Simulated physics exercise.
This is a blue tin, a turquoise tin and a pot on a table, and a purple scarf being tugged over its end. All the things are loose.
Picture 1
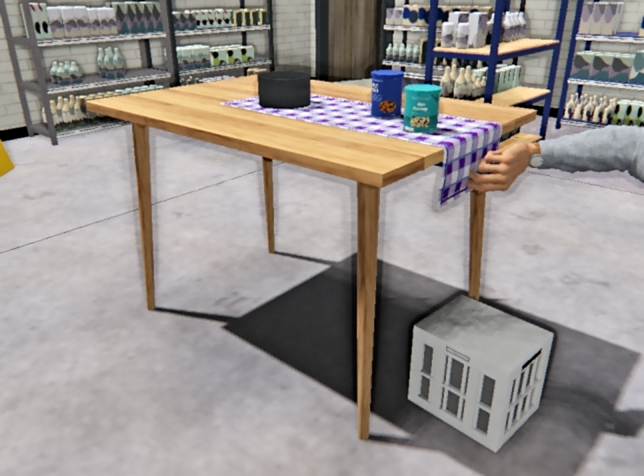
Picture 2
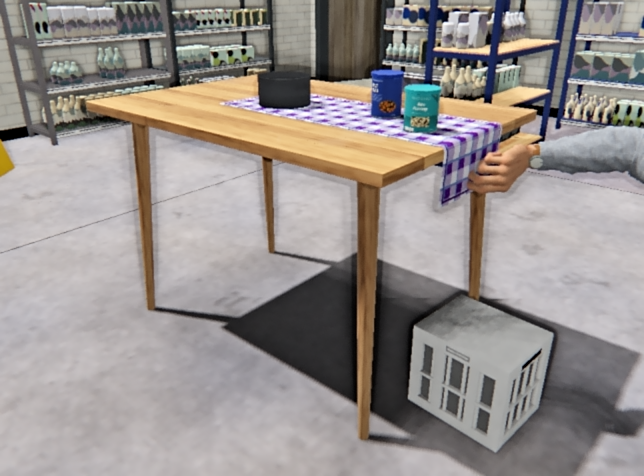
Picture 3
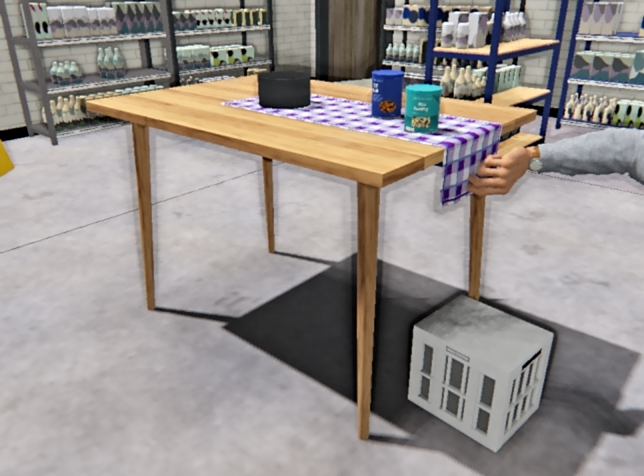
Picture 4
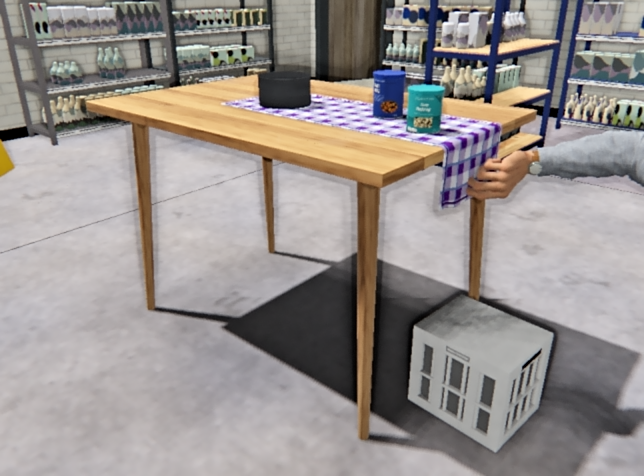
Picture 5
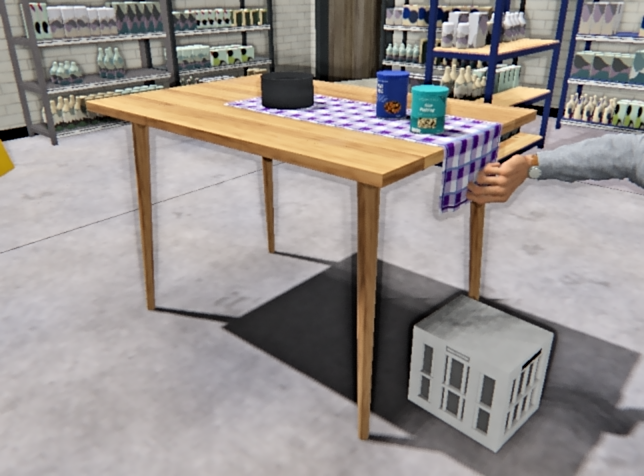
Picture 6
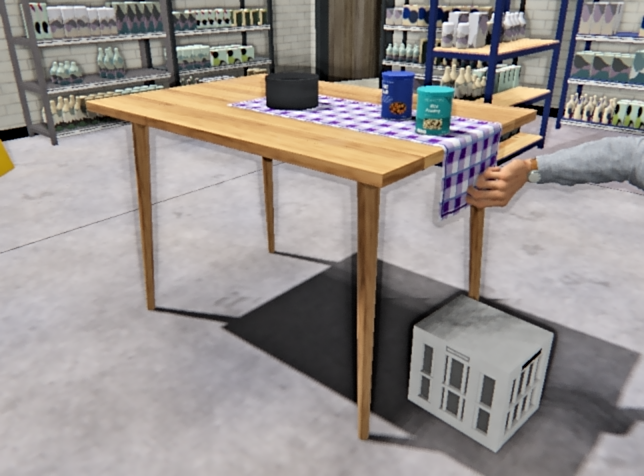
A hand gently tugging a purple checked cloth over a wooden table's end, the pot and two tins shifting slightly right with it.
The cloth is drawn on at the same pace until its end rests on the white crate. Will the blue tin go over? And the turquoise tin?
In the end the blue tin falls off; the turquoise tin goes over the edge.
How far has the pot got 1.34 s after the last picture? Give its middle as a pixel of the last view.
By then it is at (358, 101).
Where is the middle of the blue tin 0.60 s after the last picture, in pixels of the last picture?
At about (432, 101).
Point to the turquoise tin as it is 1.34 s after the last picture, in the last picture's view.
Around (500, 311).
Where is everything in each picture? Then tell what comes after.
The first frame shows scarf end (437, 208); blue tin (388, 72); turquoise tin (423, 88); pot (284, 75); top of the crate (492, 347).
The second frame shows scarf end (438, 208), far hem (220, 105); turquoise tin (423, 88); turquoise tin stands on the cloth.
The third frame shows scarf end (440, 209); blue tin (388, 72).
The fourth frame shows scarf end (439, 211), far hem (221, 105); turquoise tin (426, 88).
The fifth frame shows scarf end (439, 216); blue tin (393, 73).
The sixth frame shows scarf end (438, 222), far hem (228, 106); blue tin (399, 73); turquoise tin (436, 89); top of the crate (492, 347).
Then, 0.60 s on from there, hem going down; blue tin carried along near (432, 101); turquoise tin over the edge.
Then, 1.34 s on from there, hem going down; blue tin carried along near (482, 109); turquoise tin down below near (500, 310).
In the end, hem on the crate; blue tin down below near (528, 286); turquoise tin down below near (500, 311). The blue tin goes over the edge and the turquoise tin is carried off the end.
